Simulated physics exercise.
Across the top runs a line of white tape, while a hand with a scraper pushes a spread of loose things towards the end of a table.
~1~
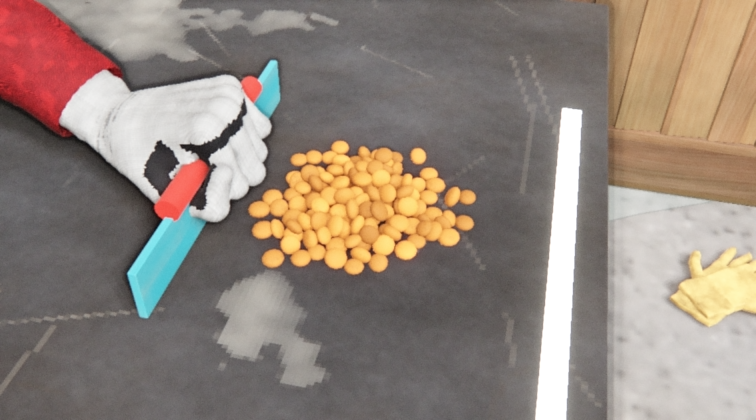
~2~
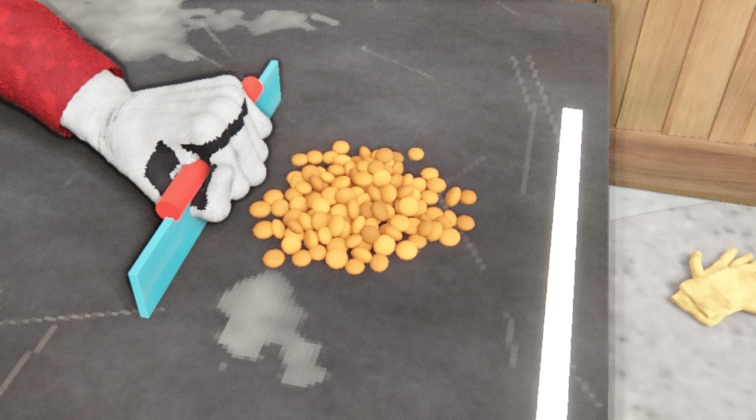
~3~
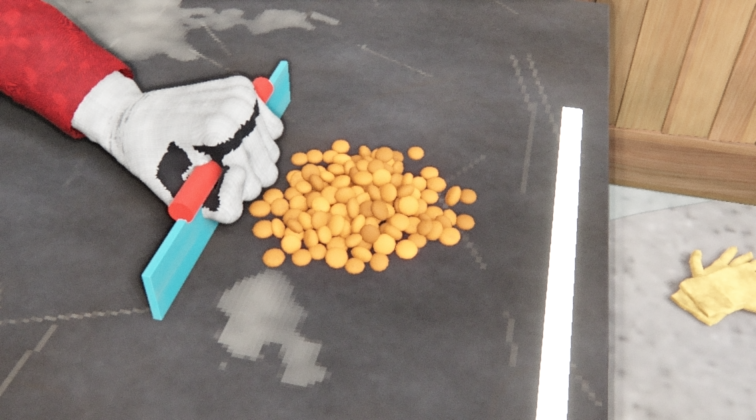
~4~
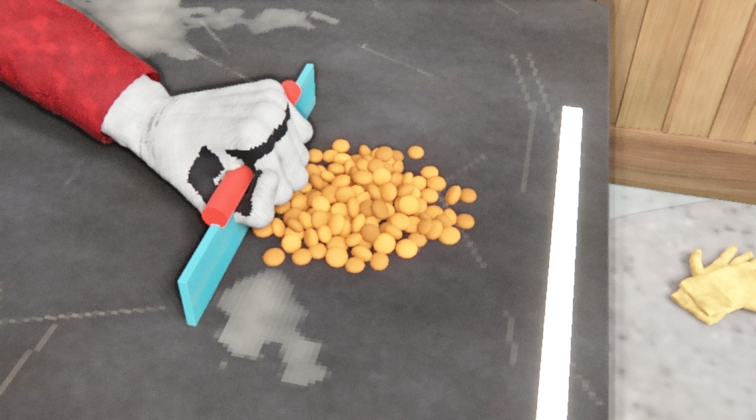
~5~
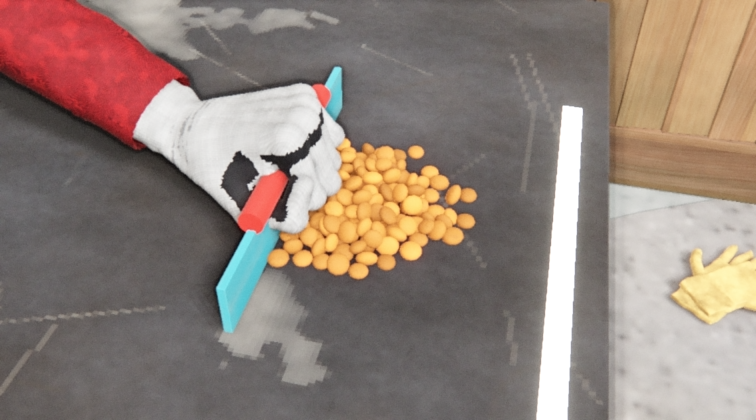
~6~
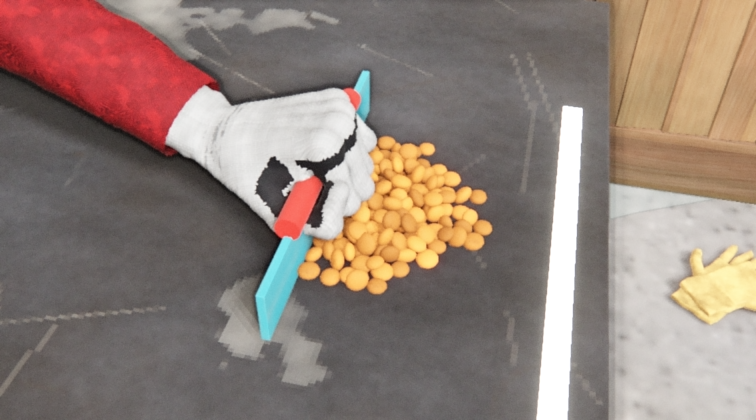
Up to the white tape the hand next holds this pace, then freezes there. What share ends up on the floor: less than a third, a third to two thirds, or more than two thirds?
What remains is beneath a third.
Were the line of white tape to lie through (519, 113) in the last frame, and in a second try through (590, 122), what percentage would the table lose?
30 and 100 percent, roughly.
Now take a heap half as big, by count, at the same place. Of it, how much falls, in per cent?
Near 80 per cent of the pieces.
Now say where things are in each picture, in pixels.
Scraper at (151, 273), at rest; white tape at (571, 122), about two fingers from the edge; edge at (609, 254); the heap at (356, 209), bits of cat kibble, in the first picture.
Scraper at (152, 273), at rest, in the second picture.
Scraper at (165, 275); the heap at (357, 208), in the third picture.
Scraper at (199, 281), in the fourth picture.
Scraper at (236, 287); the heap at (368, 208), about half pushed along, in the fifth picture.
Scraper at (273, 294); white tape at (572, 120); edge at (610, 252); the heap at (398, 211), nearly all pushed along, in the sixth picture.
Soon, scraper still moving, near (455, 184); heap all on the table, its front near (590, 252).
A while on, scraper stopped at the white tape; heap about two thirds over the edge.
Towards the end, scraper stopped at the white tape; heap most over the edge.
Finally, scraper stopped at the white tape; heap most over the edge.
